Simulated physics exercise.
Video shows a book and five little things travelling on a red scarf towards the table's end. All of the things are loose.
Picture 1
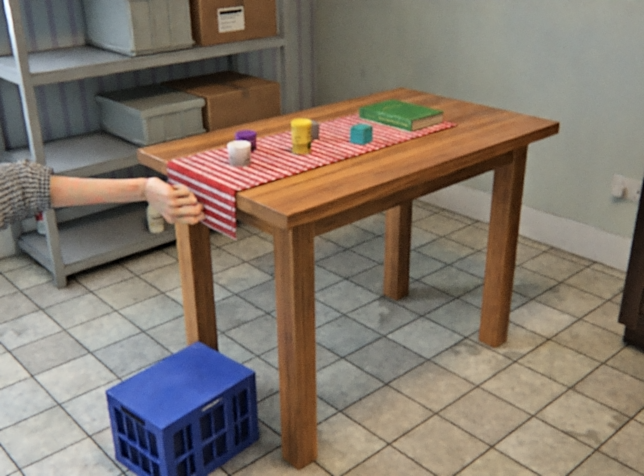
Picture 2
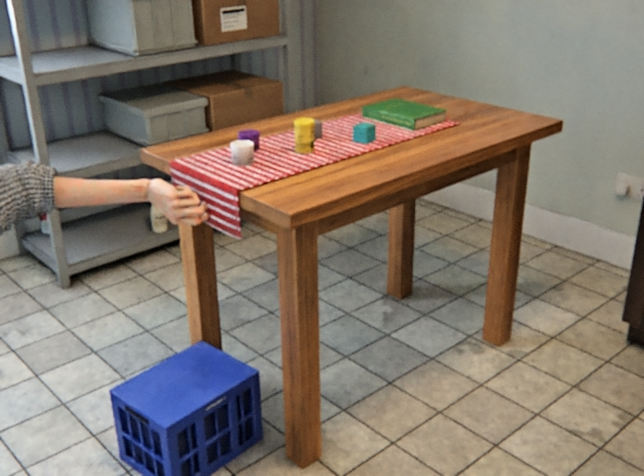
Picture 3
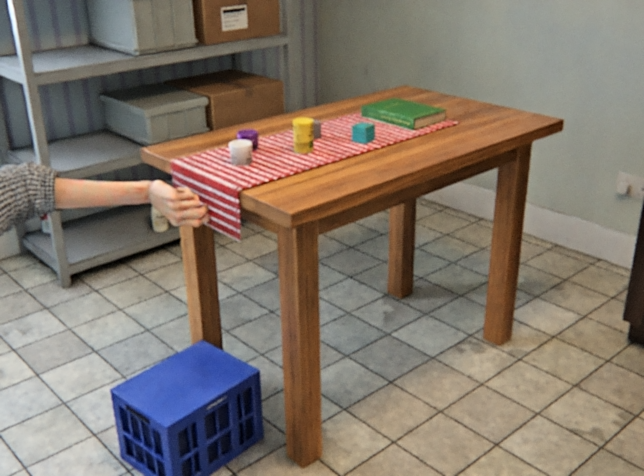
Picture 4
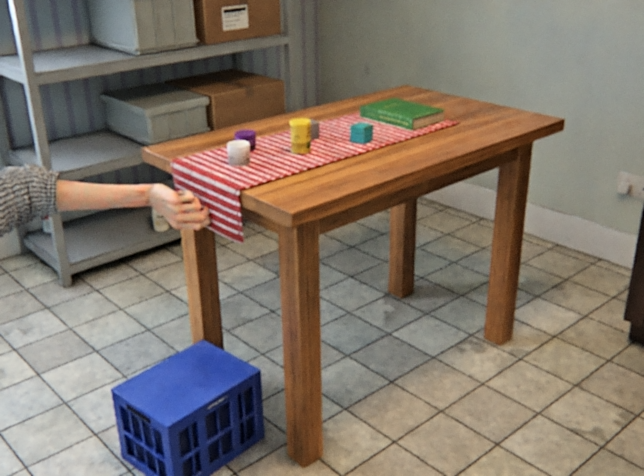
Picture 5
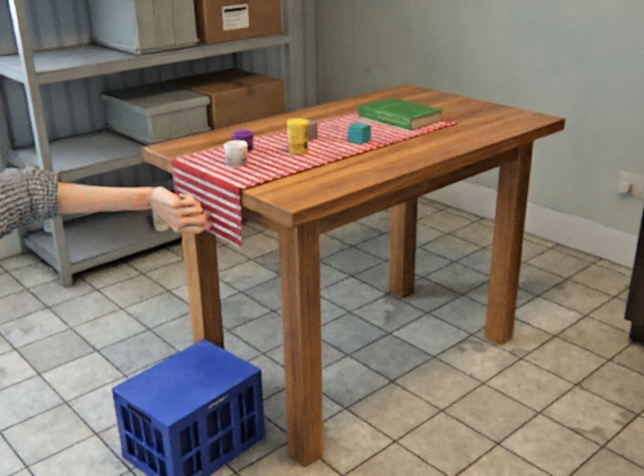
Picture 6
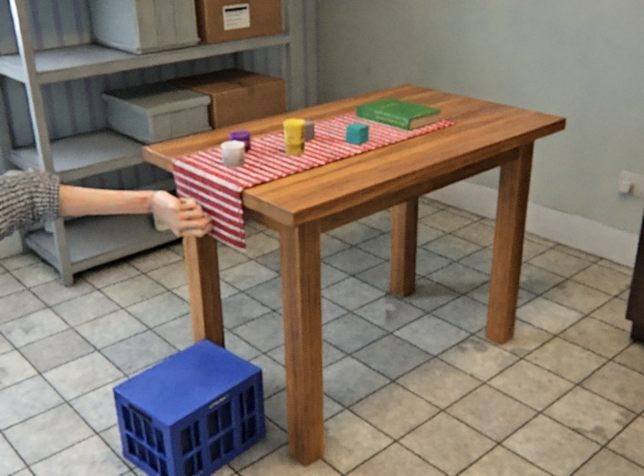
The clip opens with a hand gripping the end of a red-and-white striped cloth on a wooden table, above a blue crate. The hand draws the cloth slowly down over the left end, and the green book and five small objects on it shift slightly left, all still upright.
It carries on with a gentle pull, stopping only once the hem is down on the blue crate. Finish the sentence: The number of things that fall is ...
The number of things that fall is four.
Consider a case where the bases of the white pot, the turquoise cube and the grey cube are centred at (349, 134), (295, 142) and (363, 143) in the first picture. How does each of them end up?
Result - the white pot stays put, the turquoise cube comes off, and the grey cube stays put.
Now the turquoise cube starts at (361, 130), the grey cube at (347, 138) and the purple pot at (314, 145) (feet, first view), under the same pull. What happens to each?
So the turquoise cube stays aboard, the grey cube stays aboard, and the purple pot leaves the top.
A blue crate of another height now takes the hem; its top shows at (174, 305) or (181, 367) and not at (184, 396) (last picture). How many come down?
First height: 1; second height: 3.
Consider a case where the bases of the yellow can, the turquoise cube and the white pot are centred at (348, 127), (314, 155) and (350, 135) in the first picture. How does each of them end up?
I'd say the yellow can hangs on, the turquoise cube takes a fall, and the white pot hangs on.
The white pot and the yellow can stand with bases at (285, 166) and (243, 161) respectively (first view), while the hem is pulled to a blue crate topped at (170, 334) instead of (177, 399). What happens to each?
The white pot? Lost. The yellow can? Lost.
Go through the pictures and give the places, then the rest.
The first frame shows hem (237, 240); white pot (239, 144); purple pot (246, 133); yellow can (301, 122); grey cube (308, 123); turquoise cube (362, 126); top of the crate (177, 399).
The second frame shows hem (241, 239); white pot (242, 143).
The third frame shows hem (240, 242); purple pot (248, 132).
The fourth frame shows hem (244, 244); yellow can (300, 121); top of the crate (183, 397).
The fifth frame shows hem (241, 249); grey cube (306, 122).
The sixth frame shows hem (246, 250); white pot (233, 145); purple pot (240, 133); yellow can (294, 122); grey cube (304, 122); turquoise cube (357, 126).
Soon after, hem near (213, 298); white pot and purple pot gone.
Then, hem near (216, 352); white pot, purple pot and yellow can gone.
At rest, hem on the crate; white pot, purple pot, yellow can and grey cube gone. The answer is four.
